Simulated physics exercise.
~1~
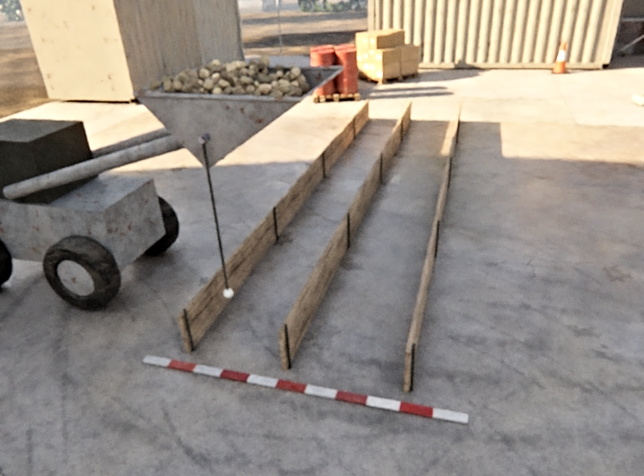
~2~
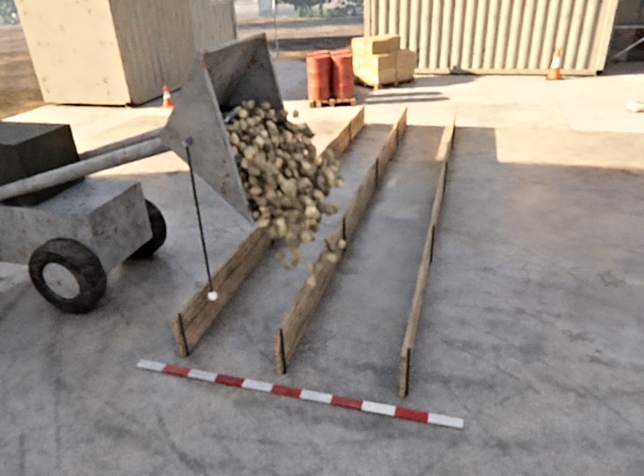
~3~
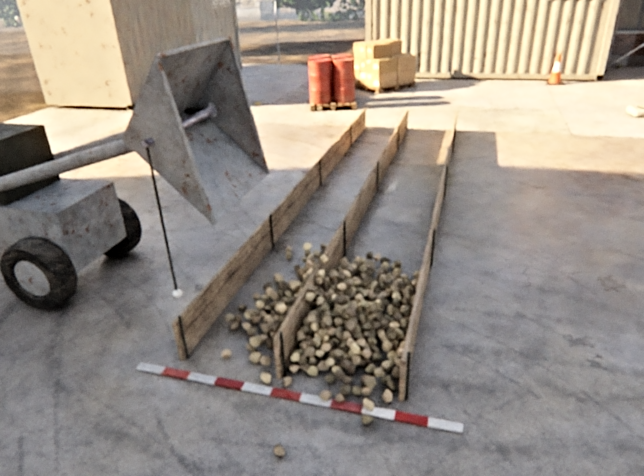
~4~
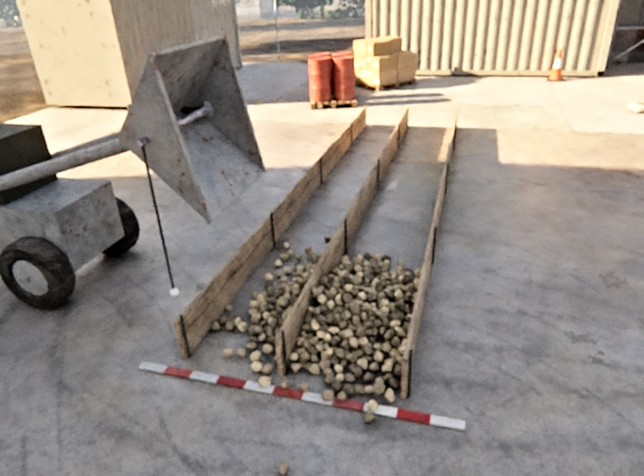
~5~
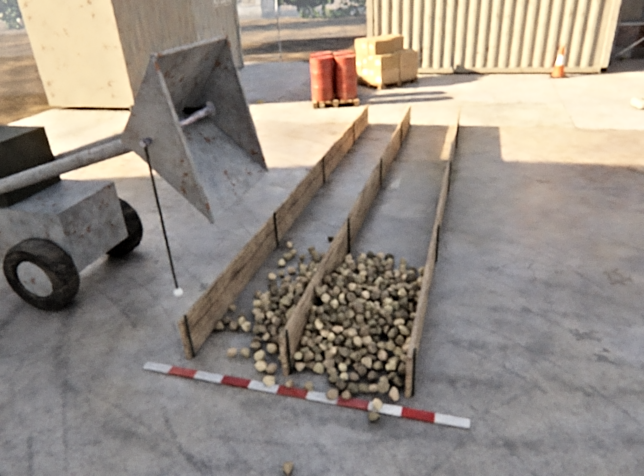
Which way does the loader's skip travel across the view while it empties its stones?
The skip moves to the left, away from the boards where the stones land.
